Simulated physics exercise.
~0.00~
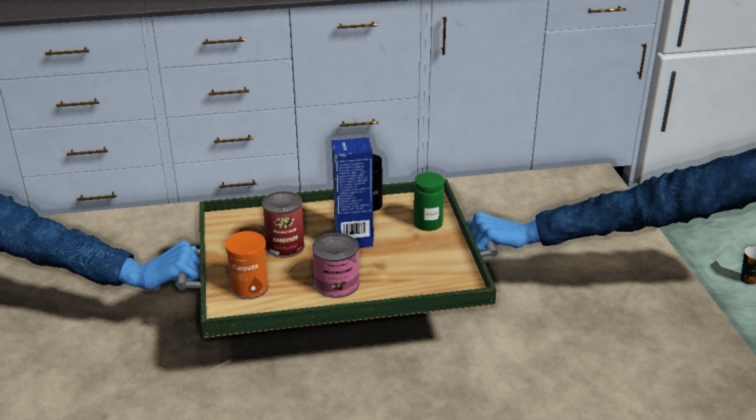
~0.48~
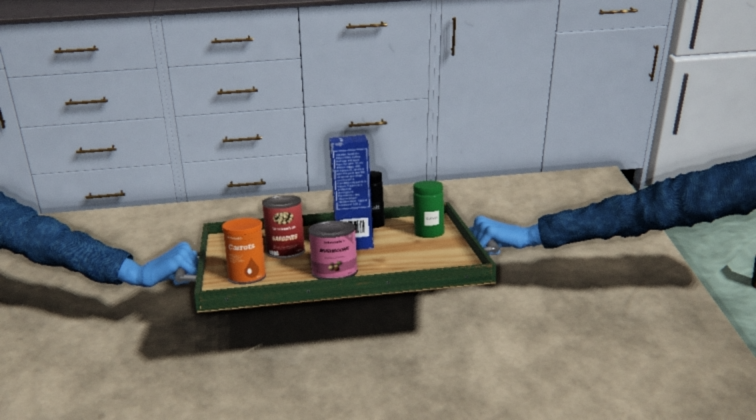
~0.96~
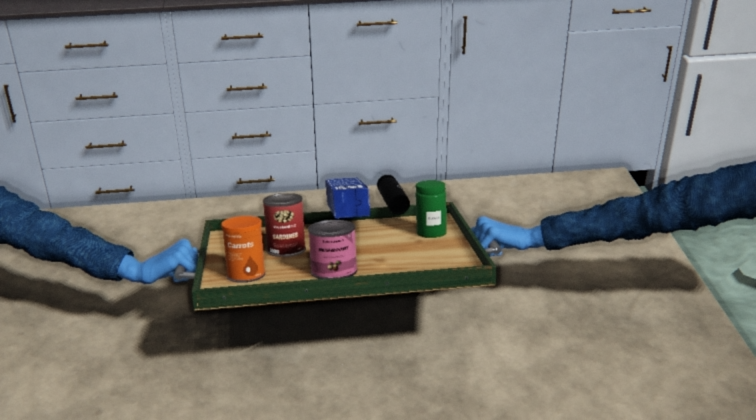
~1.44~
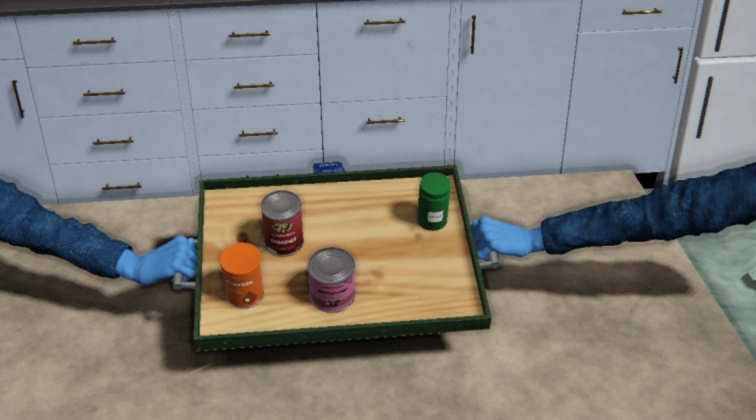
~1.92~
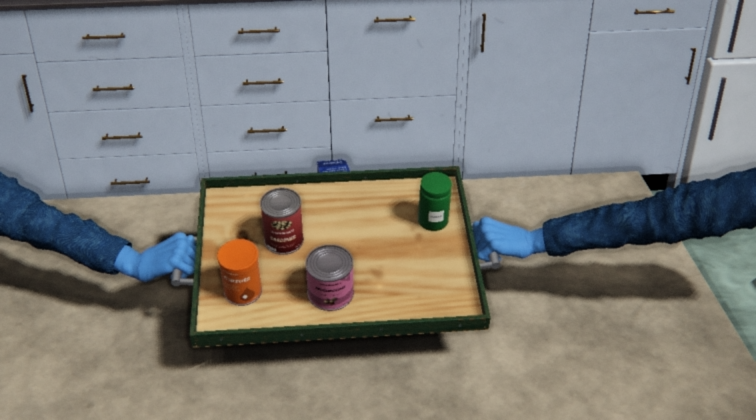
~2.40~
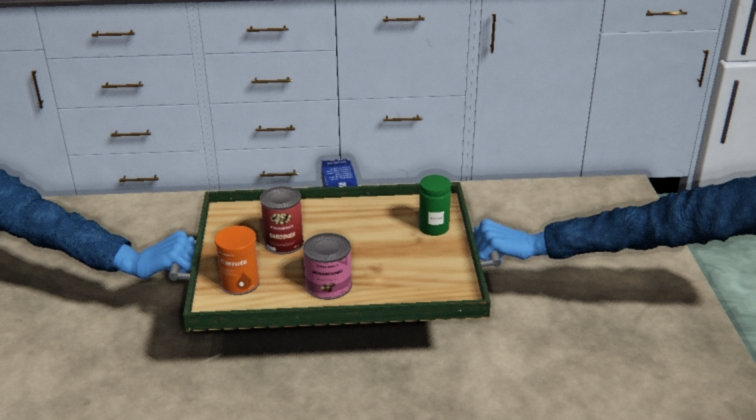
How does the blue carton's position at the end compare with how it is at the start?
At the start the blue carton stands upright on the tray. By the end it is lying on its side beyond the tray's far edge.
